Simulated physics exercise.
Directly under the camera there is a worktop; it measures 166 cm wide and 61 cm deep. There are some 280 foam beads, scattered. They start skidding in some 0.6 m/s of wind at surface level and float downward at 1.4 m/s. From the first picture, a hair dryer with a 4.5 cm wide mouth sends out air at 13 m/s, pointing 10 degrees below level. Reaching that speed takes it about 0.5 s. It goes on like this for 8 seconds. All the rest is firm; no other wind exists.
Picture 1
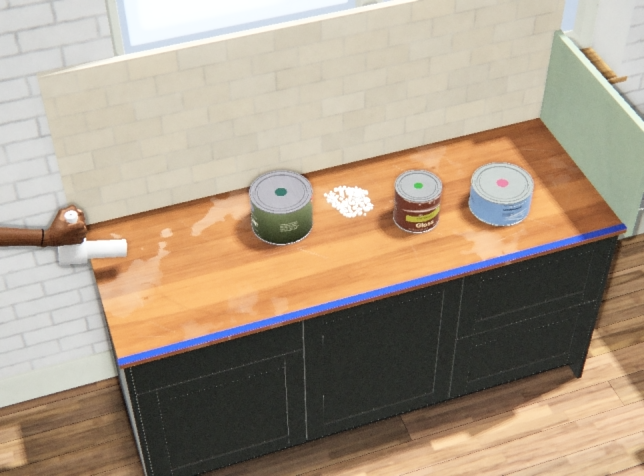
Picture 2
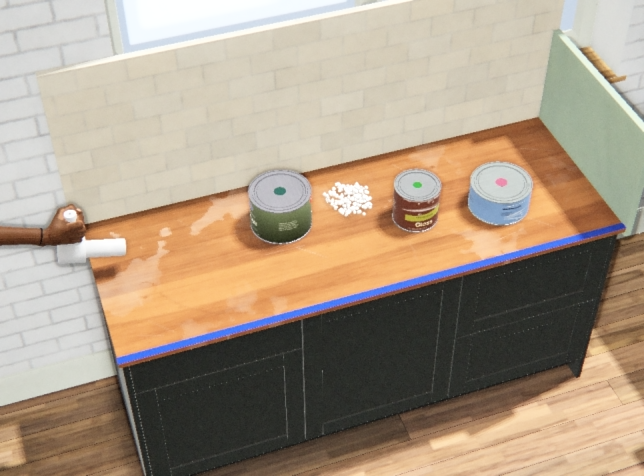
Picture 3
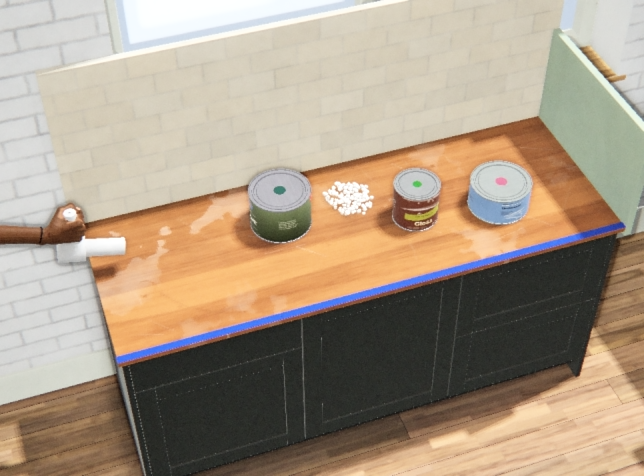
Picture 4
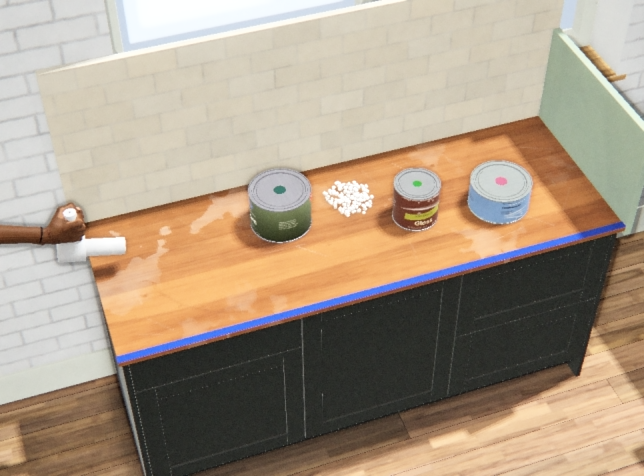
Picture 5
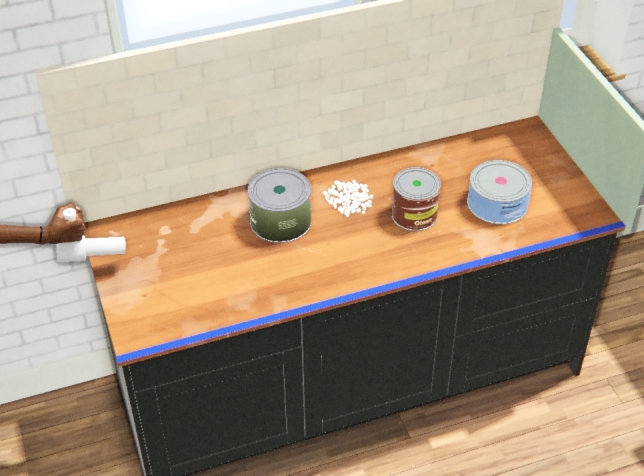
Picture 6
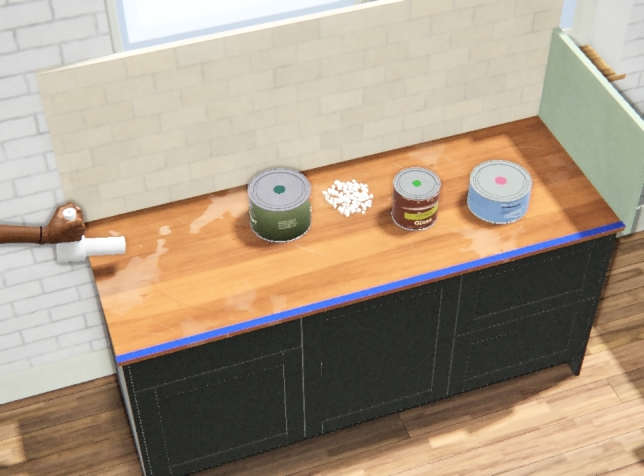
A hand holds a white hair dryer beside still white beads and three tins on a worktop.
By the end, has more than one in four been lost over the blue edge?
Quarter not exceeded.
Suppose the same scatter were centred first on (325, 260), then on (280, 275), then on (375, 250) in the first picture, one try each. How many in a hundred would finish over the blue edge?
Try by try: About 90 per cent, 90 per cent and 80 per cent.
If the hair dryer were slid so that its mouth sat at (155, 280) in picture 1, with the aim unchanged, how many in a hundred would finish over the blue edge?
Estimate: About 0 %.
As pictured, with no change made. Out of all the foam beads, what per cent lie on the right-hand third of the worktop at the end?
Roughly 30 in a hundred.
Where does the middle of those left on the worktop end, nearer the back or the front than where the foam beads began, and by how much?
It moves toward the far edge, close to 5 cm.
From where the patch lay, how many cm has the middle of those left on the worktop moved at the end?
Around 5 cm, I reckon.
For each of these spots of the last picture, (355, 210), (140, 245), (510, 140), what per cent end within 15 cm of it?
60 %, 0 %, 30 %.
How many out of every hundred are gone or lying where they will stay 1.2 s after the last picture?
Roughly 1 % of them.
Then, 1.2 s after the last picture, 99 % are on the move or not yet settled, 0 % are over the blue edge; the middle of those still in play is near (346, 195).
Then, 2.1 s after the last picture, 98 % are on the move or not yet settled, 0 % are over the blue edge; the middle of those still in play is near (345, 194).
Then, 4.0 s after the last picture, 91 % are on the move or not yet settled, 0 % are over the blue edge; the middle of those still in play is near (345, 194).
Then, 7.6 s after the last picture, at the end, 0 % are over the blue edge; the middle of those still in play is near (347, 192).
